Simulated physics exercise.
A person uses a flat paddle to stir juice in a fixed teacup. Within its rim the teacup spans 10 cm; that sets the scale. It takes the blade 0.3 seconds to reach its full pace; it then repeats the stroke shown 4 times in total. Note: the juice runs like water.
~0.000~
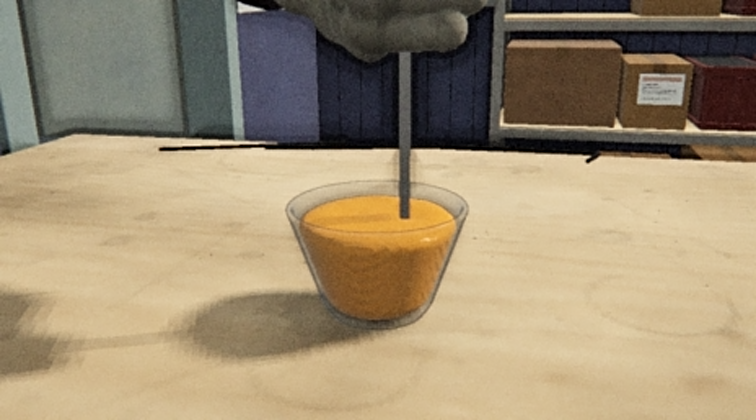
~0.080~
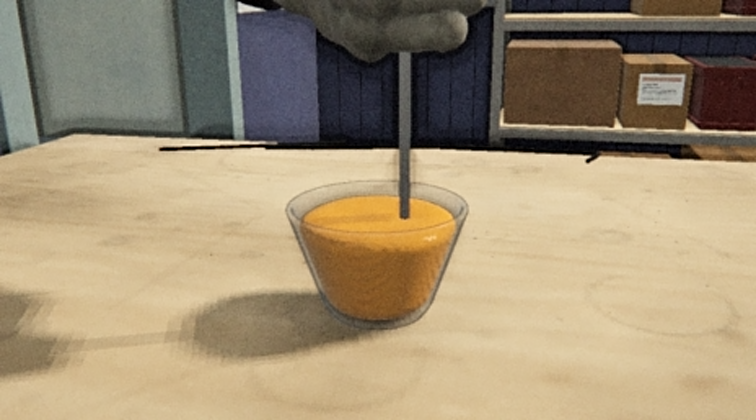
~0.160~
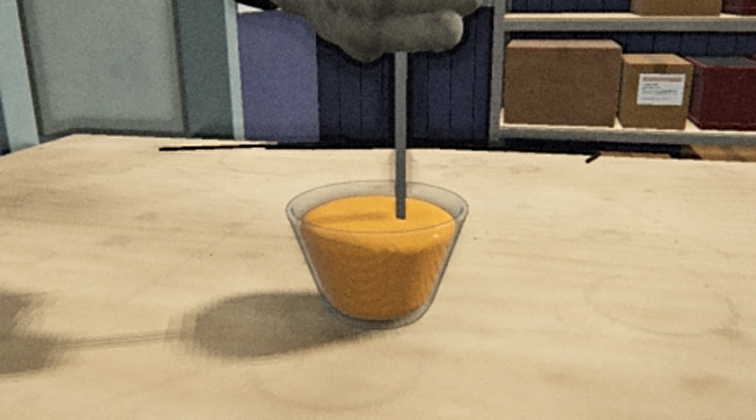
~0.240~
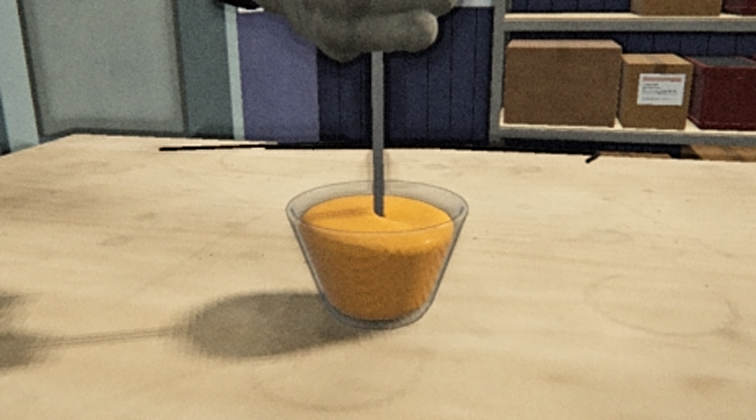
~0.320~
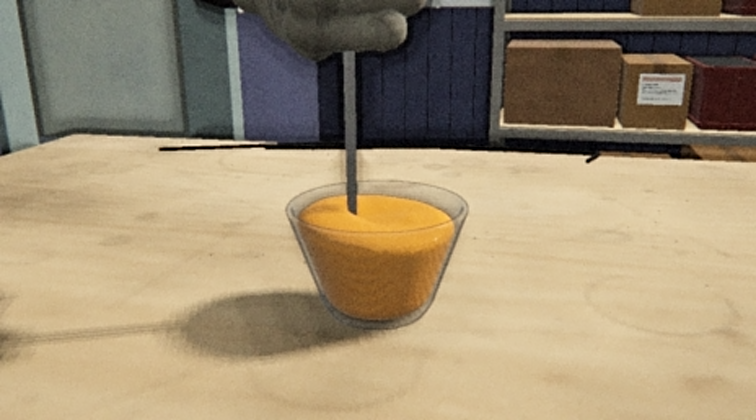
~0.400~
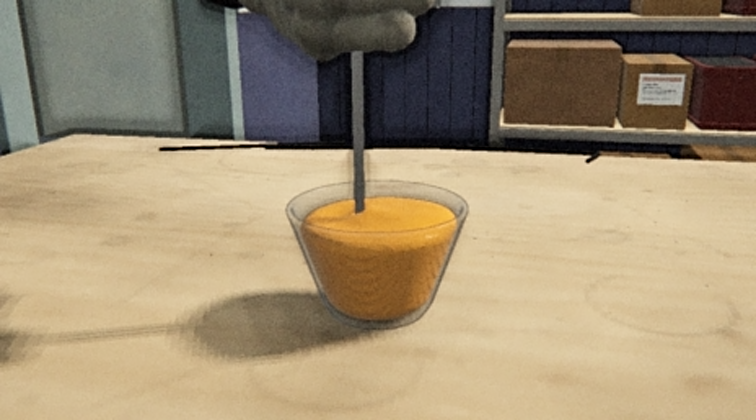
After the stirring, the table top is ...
It is splashed.
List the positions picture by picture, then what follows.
In the first frame, the stem is at (405, 82); the juice meets the walls at (302, 214) and (457, 225); the rim runs from (293, 203) to (466, 214).
In the second frame, the stem is at (405, 82); the juice meets the walls at (303, 213) and (457, 224).
In the third frame, the stem is at (401, 82); the juice meets the walls at (301, 213) and (457, 225).
In the fourth frame, the stem is at (378, 82); the juice meets the walls at (302, 211) and (455, 228).
In the fifth frame, the stem is at (350, 81); the juice meets the walls at (300, 208) and (455, 224).
In the sixth frame, the stem is at (357, 81); the juice meets the walls at (303, 216) and (458, 220).
By 0.77 s 0 ml is over the rim.
By 1.15 s 1 ml is over the rim.
By 1.52 s 4 ml is over the rim.
By 1.90 s 8 ml is over the rim.
At rest 8 ml is over the rim.
